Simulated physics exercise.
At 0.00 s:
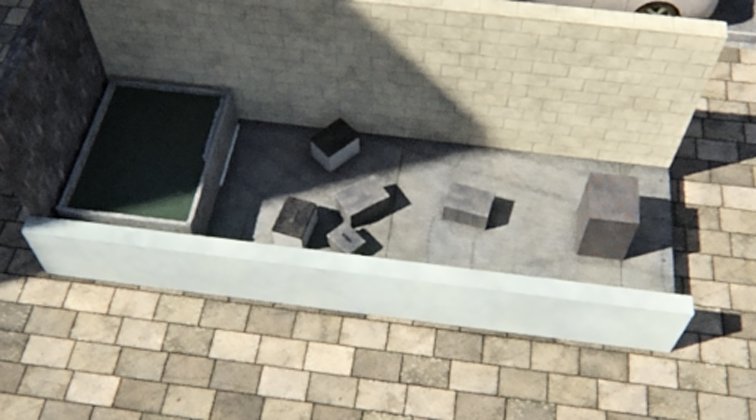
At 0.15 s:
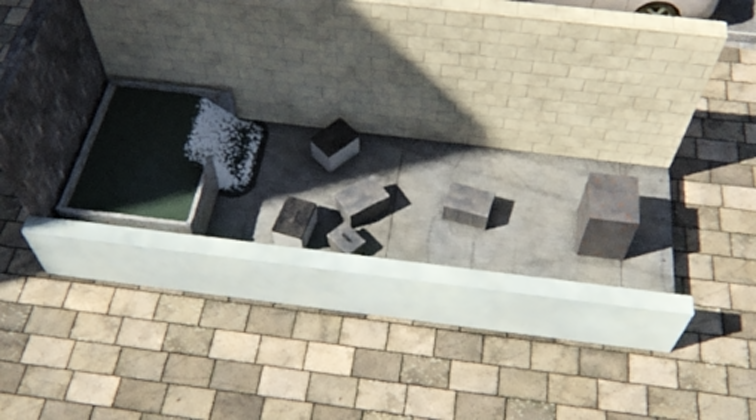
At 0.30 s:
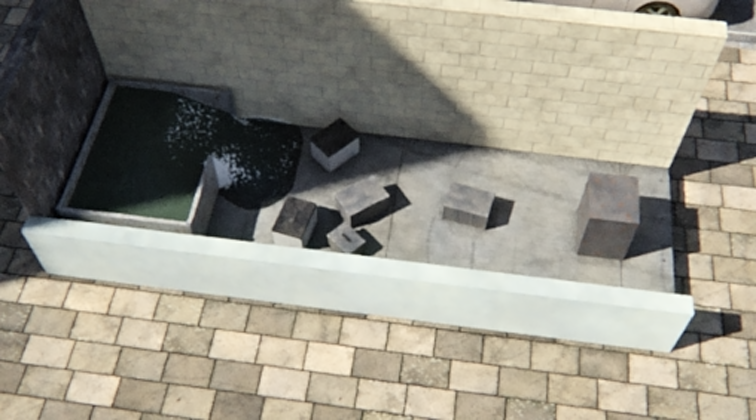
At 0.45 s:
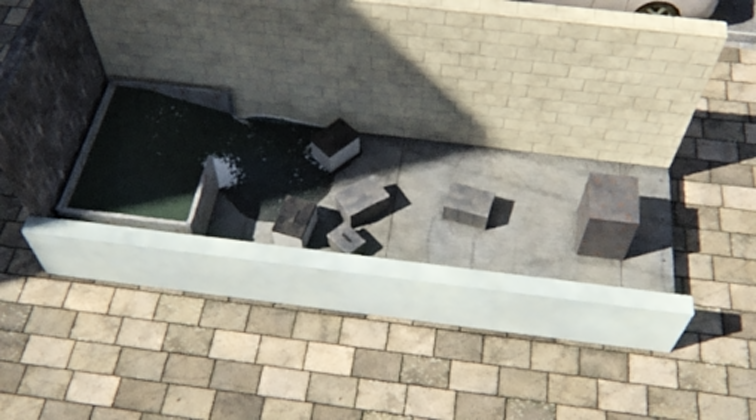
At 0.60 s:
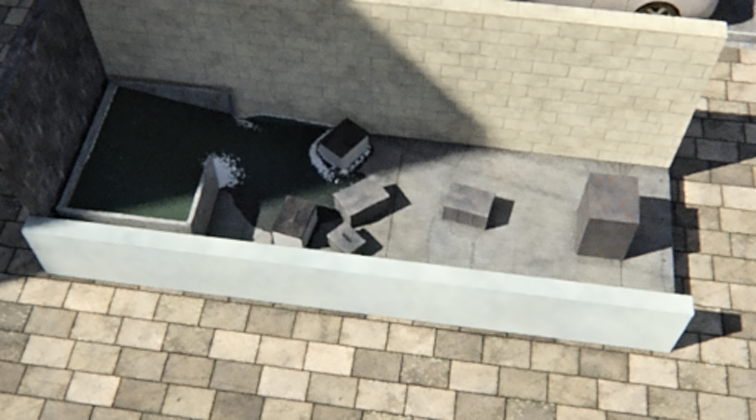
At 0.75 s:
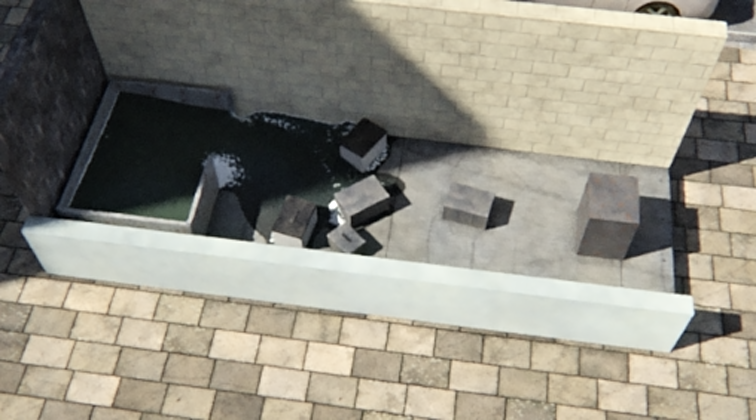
Dark water bursts from the right side of a square tank at the left end of a paved, walled alley, seen from high above. Grey boxes are scattered across the floor between a tall cream brick wall behind and a low pale wall in front. Foaming at first, the water spreads rightward around the nearer boxes and pushes the one by the back wall a short way right, while the camera stays still.
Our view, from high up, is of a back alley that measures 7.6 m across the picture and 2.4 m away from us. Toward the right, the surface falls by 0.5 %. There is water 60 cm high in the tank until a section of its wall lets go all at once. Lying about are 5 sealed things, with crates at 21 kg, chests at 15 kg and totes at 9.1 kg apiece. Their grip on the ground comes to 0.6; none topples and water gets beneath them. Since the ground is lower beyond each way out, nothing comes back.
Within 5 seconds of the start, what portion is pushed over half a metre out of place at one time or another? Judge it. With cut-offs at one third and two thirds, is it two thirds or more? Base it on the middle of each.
No. Going to be below two thirds, with a third or over.
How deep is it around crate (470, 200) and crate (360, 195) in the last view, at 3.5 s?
Around 11 cm and 17 cm.
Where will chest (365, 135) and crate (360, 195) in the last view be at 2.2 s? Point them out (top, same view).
Estimated pixels: (649, 175) and (452, 267).
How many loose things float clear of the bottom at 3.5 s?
Of them, 1.
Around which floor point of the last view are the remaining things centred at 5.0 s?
The average lands around (405, 255).
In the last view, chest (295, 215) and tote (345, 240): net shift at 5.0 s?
Distances, as listed: 0 cm then 10 cm.
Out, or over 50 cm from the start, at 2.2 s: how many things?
By my reckoning, 3.
After 1.1 s 1 of 5 are over 50 cm from their spots; 0 afloat.
After 2.2 s 3 of 5 are over 50 cm from their spots; 0 afloat.
After 3.5 s 3 of 5 are over 50 cm from their spots; 1 afloat.
After 5.0 s 3 of 5 are over 50 cm from their spots, and 3 have been at some point; 1 afloat.
